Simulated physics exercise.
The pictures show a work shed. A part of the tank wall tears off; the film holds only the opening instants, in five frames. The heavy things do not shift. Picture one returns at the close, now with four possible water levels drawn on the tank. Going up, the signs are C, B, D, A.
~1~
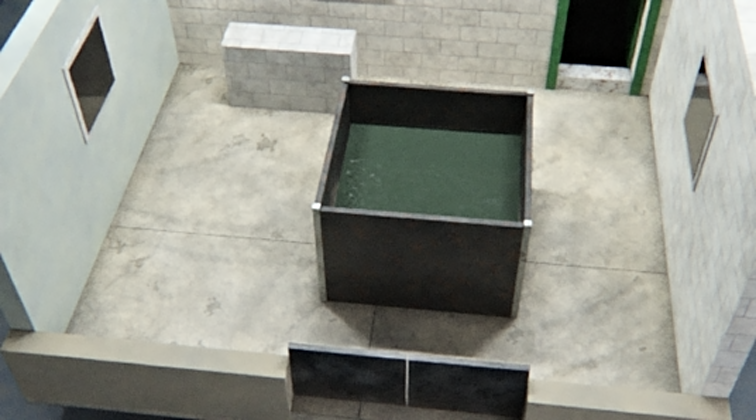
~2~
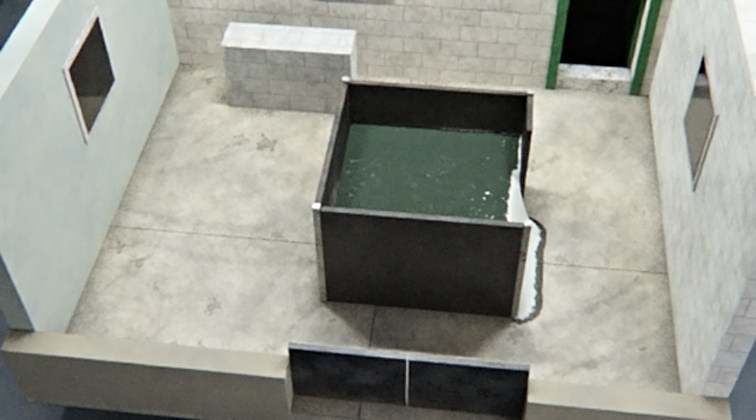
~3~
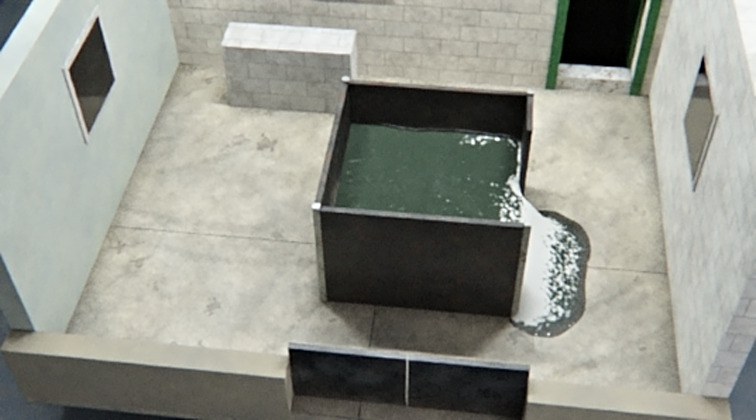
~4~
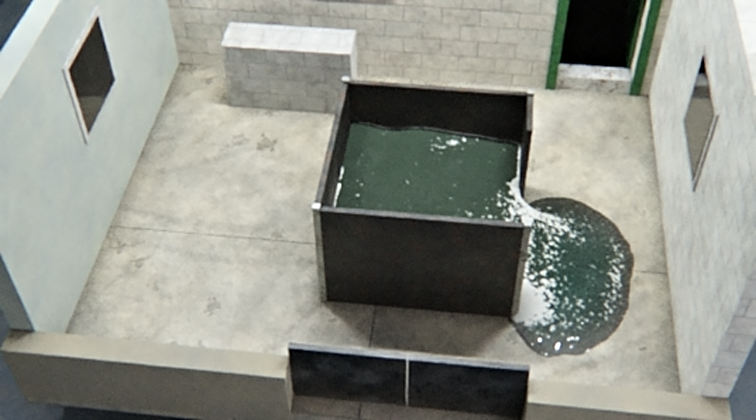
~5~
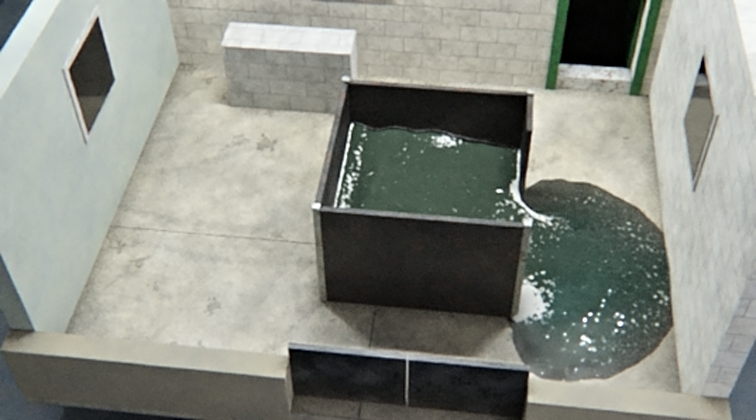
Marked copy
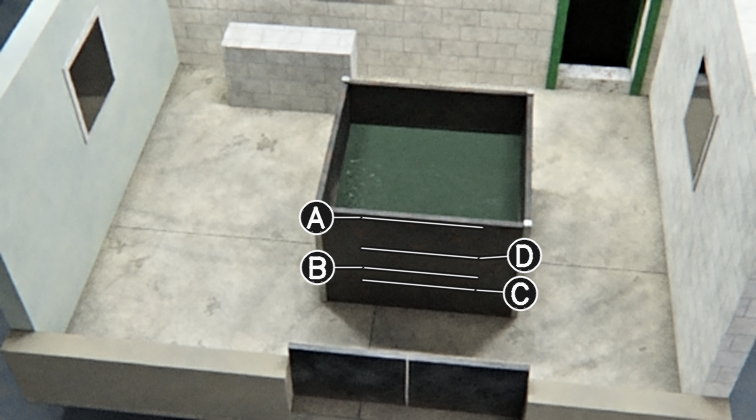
Dark square tank of green water in a work shed leaking from its right side, a foamy puddle spreading across the floor.
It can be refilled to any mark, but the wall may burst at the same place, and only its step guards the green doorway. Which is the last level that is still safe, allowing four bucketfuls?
The limit is B.
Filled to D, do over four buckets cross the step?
Yes, that goes wrong.
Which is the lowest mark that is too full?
The answer is D.
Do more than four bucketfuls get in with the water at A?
Yes, it does.
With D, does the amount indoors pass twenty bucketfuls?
No.
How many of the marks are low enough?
Two.
On the marked copy, A at (421, 222); B at (419, 272); C at (419, 285); D at (420, 253); from the bottom up C, B, D, A.
With A, dozens of bucketfuls pour in.
With B, a splash gets over, under a bucket.
With C, nothing gets over.
With D, about 8 bucketfuls get in.
